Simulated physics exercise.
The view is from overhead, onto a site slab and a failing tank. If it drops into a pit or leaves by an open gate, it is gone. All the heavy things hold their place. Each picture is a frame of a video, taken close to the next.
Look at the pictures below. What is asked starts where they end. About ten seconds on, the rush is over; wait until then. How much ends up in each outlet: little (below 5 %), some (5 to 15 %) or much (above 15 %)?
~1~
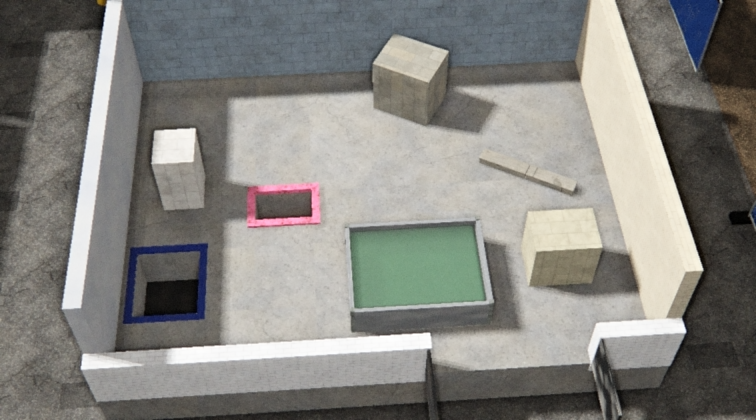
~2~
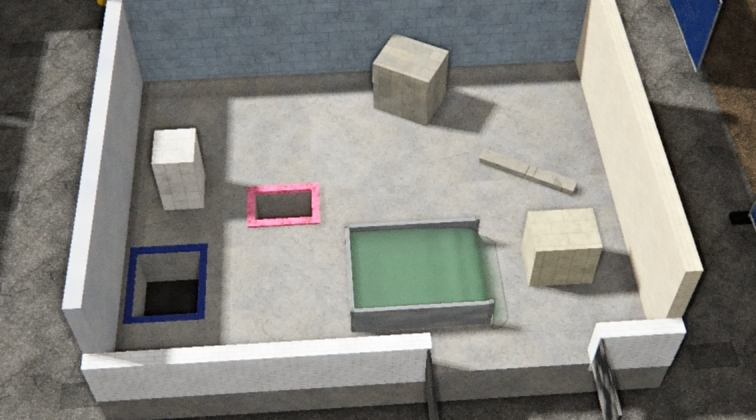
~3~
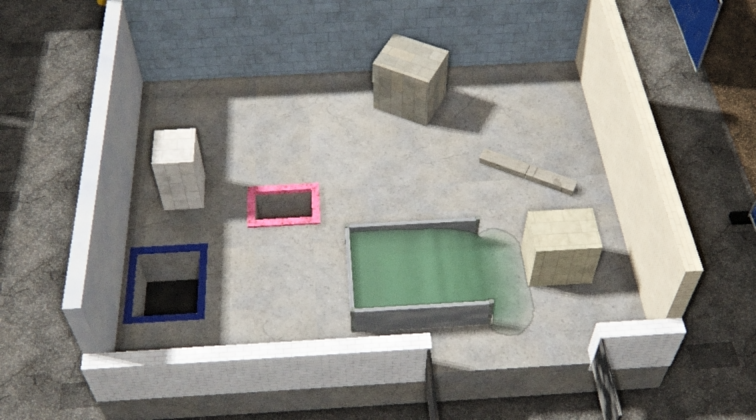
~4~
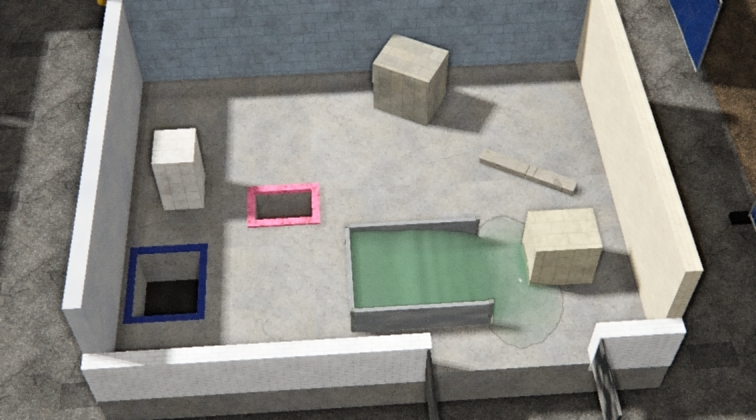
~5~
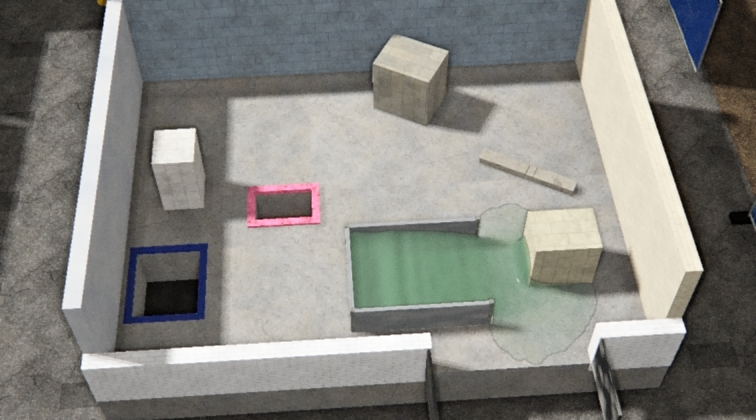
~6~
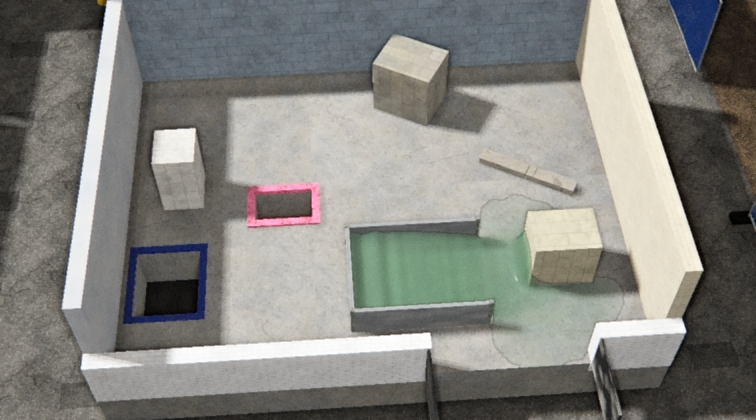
Outlet by outlet: Gate - much, blue pit - little, pink pit - little.
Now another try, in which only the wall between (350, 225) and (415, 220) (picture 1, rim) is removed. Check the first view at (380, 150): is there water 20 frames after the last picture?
Bottom line - sodden.
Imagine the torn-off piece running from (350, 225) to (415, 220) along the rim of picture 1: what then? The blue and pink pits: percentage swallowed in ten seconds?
Blue 8 %, pink 6 %.
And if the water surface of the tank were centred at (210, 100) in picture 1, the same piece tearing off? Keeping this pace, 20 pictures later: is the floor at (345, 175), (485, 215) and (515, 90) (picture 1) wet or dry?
Well, first one got wet, second one got wet, third one got wet.
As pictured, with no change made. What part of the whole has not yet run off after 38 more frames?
Roughly 78 per cent.
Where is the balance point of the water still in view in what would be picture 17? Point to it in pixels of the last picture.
I'd point to (497, 271).
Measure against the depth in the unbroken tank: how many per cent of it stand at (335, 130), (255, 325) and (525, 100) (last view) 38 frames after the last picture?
Approx. values, in order: 6 %, 0 %, 4 %.
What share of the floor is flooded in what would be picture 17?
I reckon 20 per cent or so.
A moment on, water covers 15 % of the floor; the gate 1 %, the blue pit 0 %, the pink pit 0 %.
Next, water covers 20 % of the floor; the gate 6 %, the blue pit 0 %, the pink pit 0 %.
Then, water covers 30 % of the floor; the gate 14 %, the blue pit 0 %, the pink pit 0 %.
Later, water covers 50 % of the floor; the gate 22 %, the blue pit 0 %, the pink pit 0 %.
In the end, water covers 65 % of the floor; the gate 29 %, the blue pit 0 %, the pink pit 0 %.
